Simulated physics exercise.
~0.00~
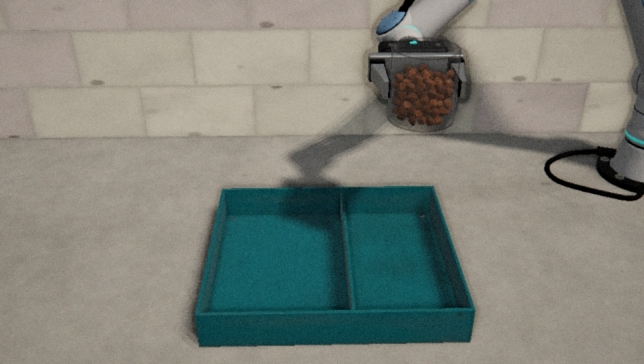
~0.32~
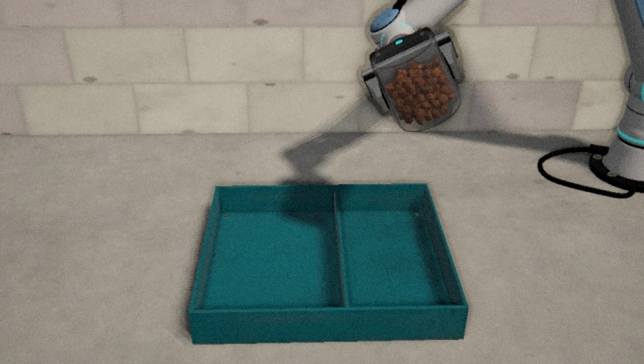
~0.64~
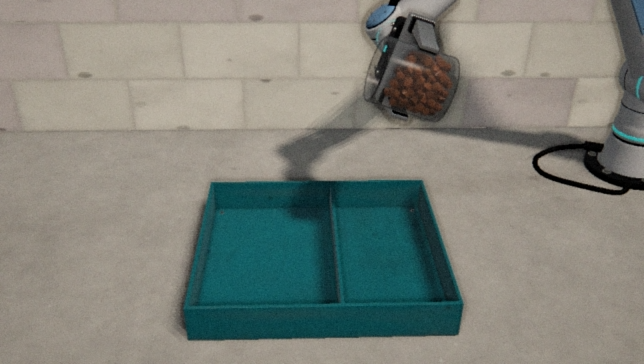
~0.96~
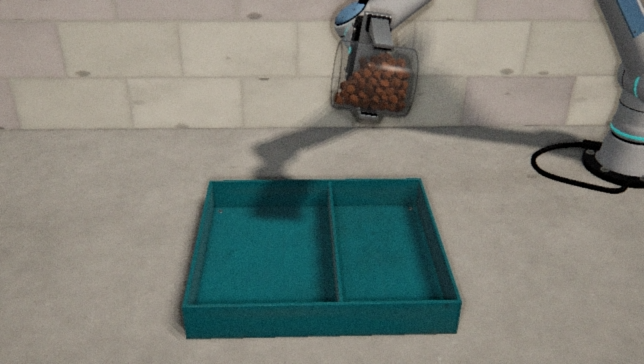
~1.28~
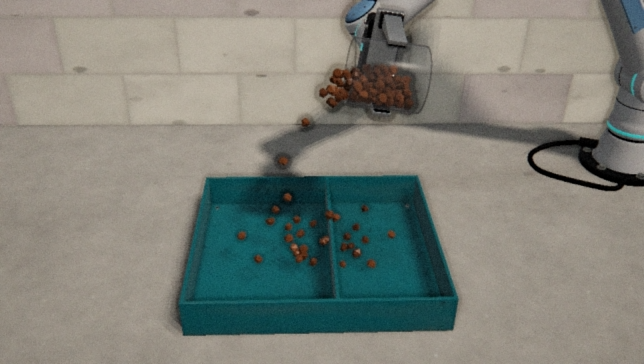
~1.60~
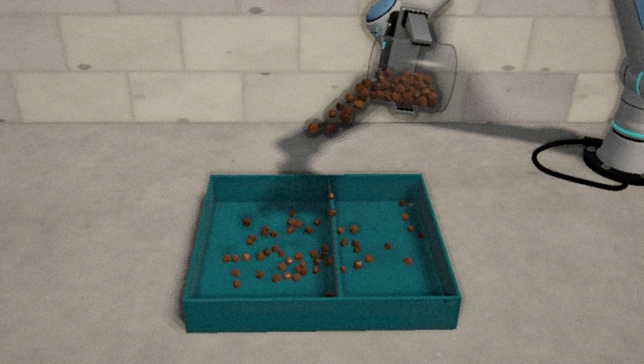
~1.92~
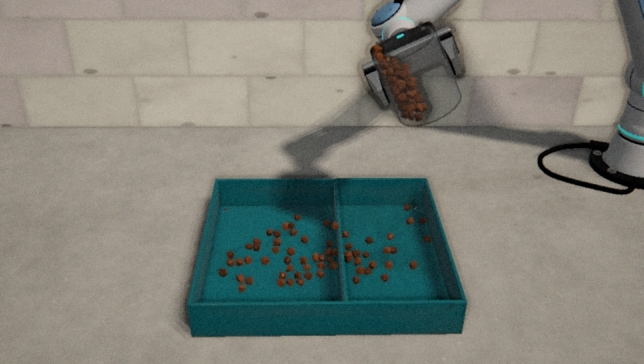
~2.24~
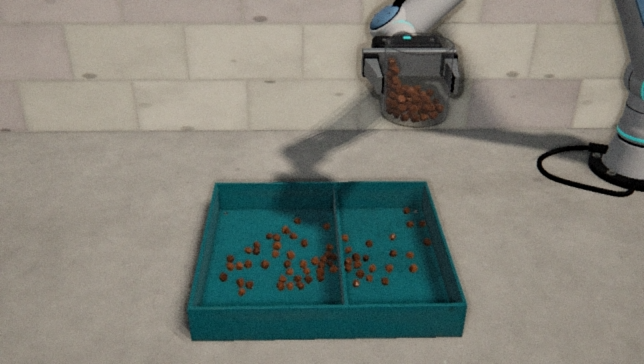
A robot arm tips brown pellets from a clear tumbler into a divided teal tray, then rights it, still partly full.
